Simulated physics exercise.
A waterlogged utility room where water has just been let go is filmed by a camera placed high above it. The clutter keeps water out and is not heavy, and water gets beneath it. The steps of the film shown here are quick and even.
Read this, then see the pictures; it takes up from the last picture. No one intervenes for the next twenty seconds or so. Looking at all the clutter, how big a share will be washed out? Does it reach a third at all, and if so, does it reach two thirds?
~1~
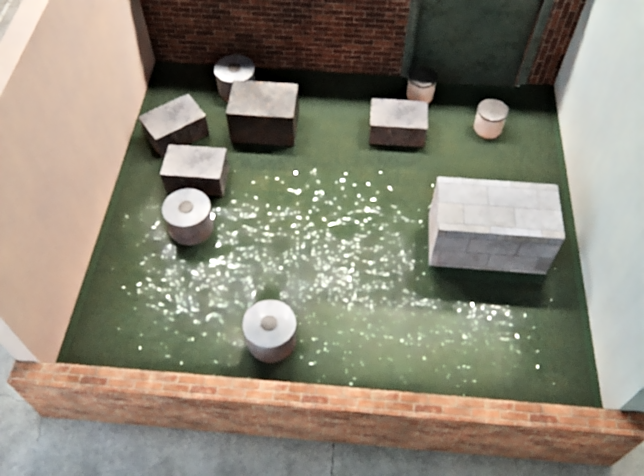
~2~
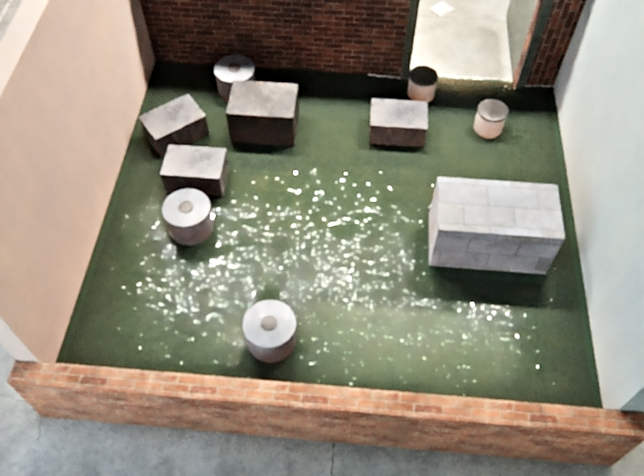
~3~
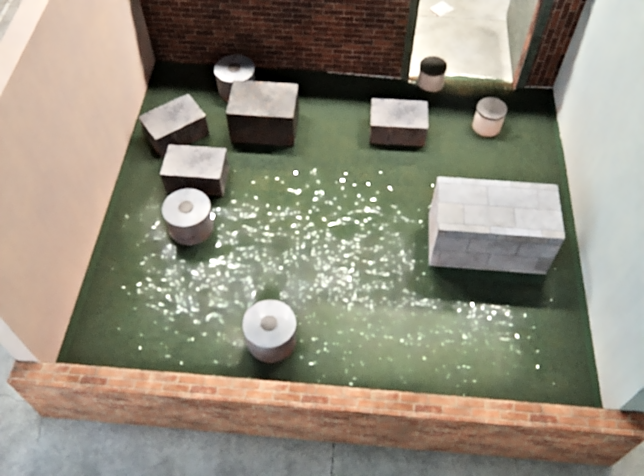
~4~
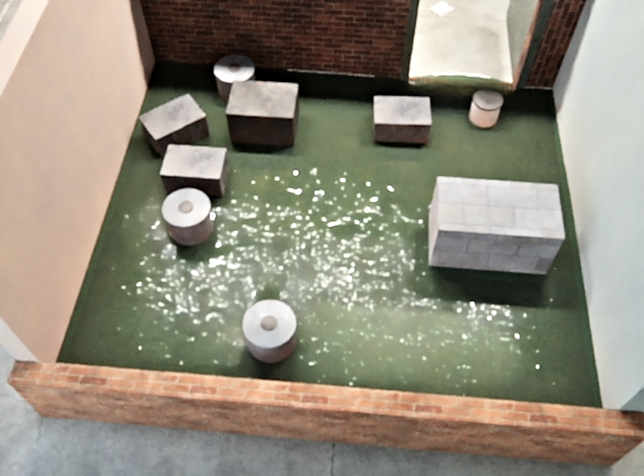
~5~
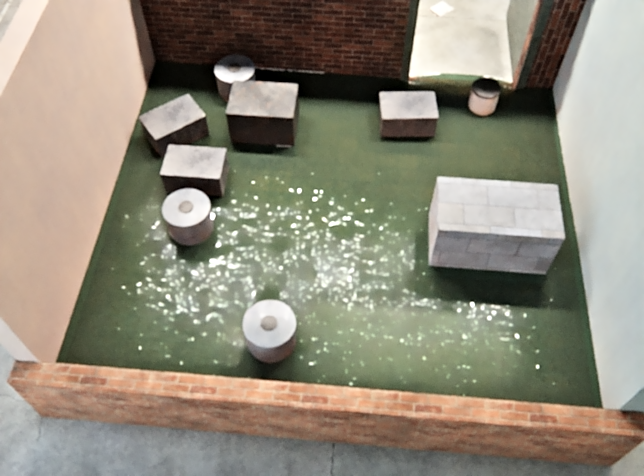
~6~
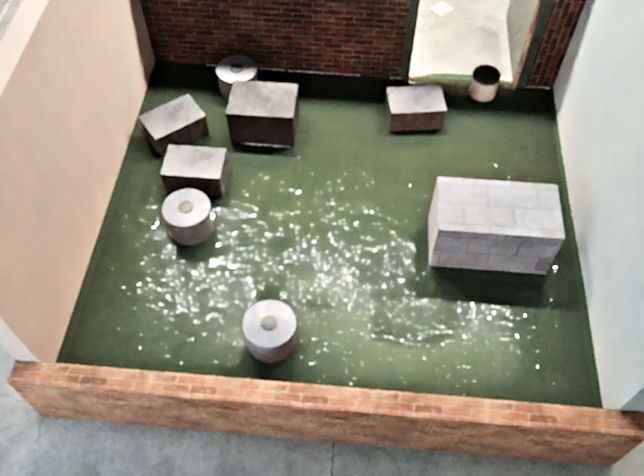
Mid range.
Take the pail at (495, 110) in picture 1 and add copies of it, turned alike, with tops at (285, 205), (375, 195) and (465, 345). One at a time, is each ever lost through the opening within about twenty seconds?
Summary in sequence: Exits at some point, exits at some point, never leaves.
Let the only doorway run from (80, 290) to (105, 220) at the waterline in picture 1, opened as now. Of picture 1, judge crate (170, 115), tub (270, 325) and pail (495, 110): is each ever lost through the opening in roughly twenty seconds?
For the three items in order: Escaped, escaped, contained.
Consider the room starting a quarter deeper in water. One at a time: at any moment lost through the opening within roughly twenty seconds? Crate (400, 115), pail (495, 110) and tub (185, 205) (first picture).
In sequence they are removed, removed and not removed.
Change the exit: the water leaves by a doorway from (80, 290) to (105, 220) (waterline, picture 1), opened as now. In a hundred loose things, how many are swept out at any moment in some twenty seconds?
By my count it's 50 percent.
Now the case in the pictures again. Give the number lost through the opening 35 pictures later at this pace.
That comes to 4.
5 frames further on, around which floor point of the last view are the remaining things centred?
Mean position: About (230, 193).
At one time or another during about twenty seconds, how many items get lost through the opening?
I count 4 of them.
A moment on, 3 of 8 are out; 5 afloat.
Next, 3 of 8 are out; 5 afloat.
Later, 4 of 8 are out; 4 afloat.
In the end, 4 of 8 are out; 4 afloat.
